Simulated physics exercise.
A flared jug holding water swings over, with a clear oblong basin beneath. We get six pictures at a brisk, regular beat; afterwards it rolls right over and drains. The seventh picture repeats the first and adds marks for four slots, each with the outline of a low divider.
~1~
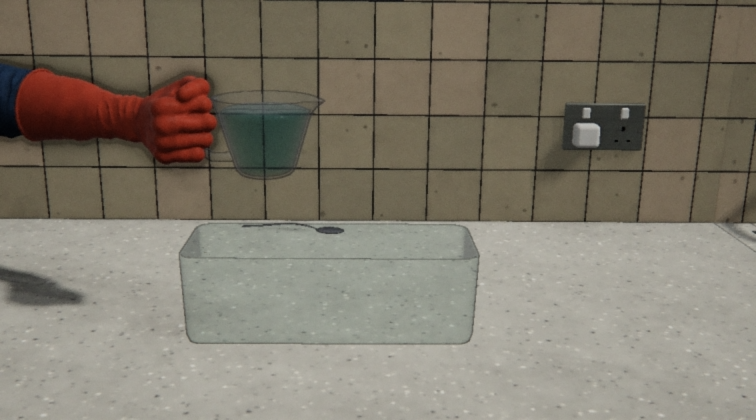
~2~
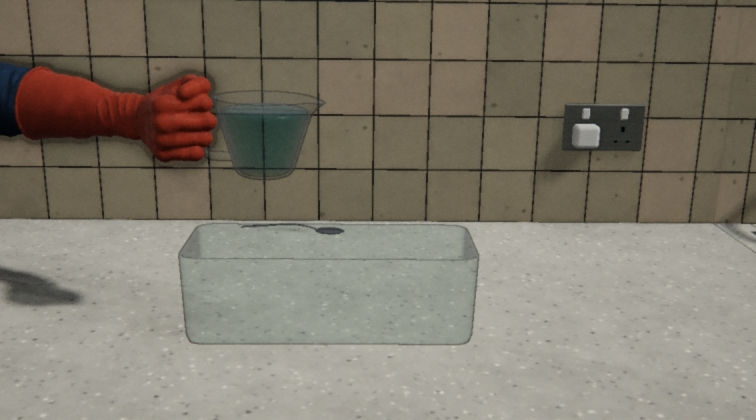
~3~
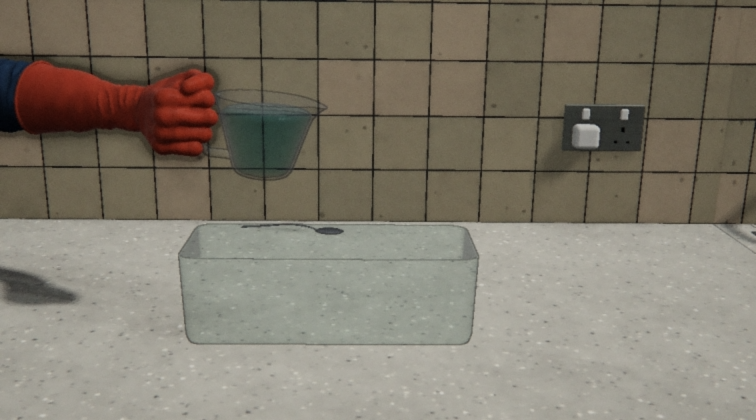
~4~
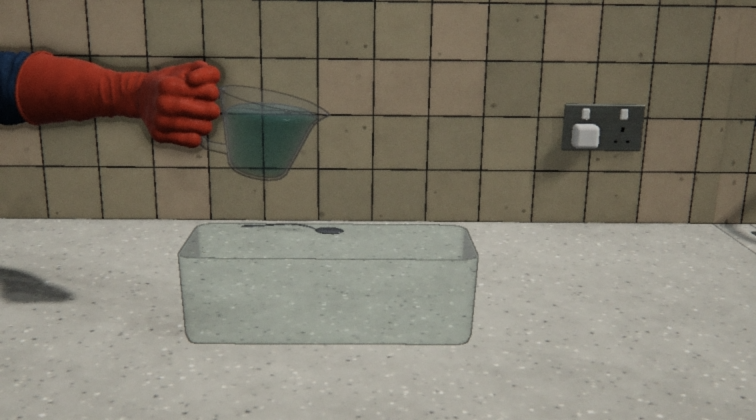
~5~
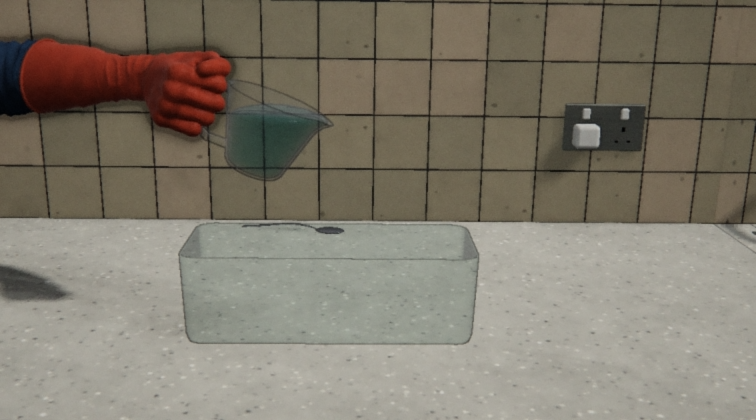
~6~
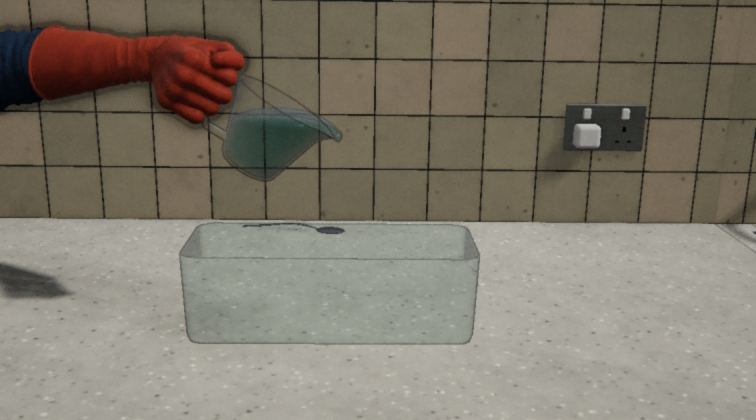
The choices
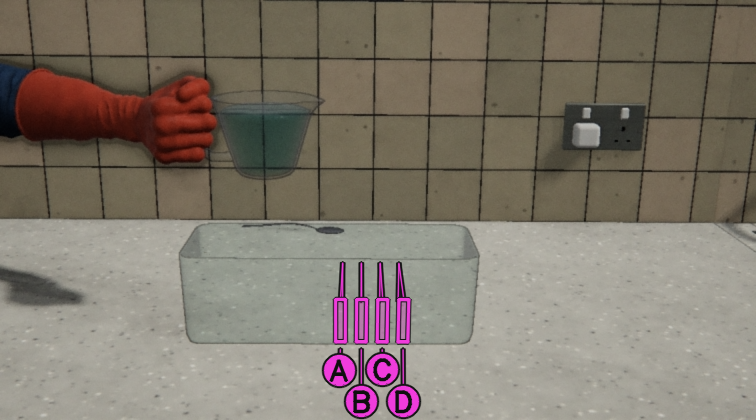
A red-gloved hand gradually tilts a clear jug of bluish water rightward above a clear basin.
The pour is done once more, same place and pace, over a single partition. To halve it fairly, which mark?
It is B.
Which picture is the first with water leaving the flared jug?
In picture 6.
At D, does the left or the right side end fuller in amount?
The left one.
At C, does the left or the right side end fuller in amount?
The left one.
On the marked copy, A at (340, 349); B at (361, 349); C at (382, 349); D at (403, 349).
For place A, about 18 % ends left of the wall and 81 % right of it.
For place B, about 49 % ends left of the wall and 49 % right of it.
For place C, about 81 % ends left of the wall and 17 % right of it.
For place D, about 93 % ends left of the wall and 3 % right of it; 4 % is lost outside.
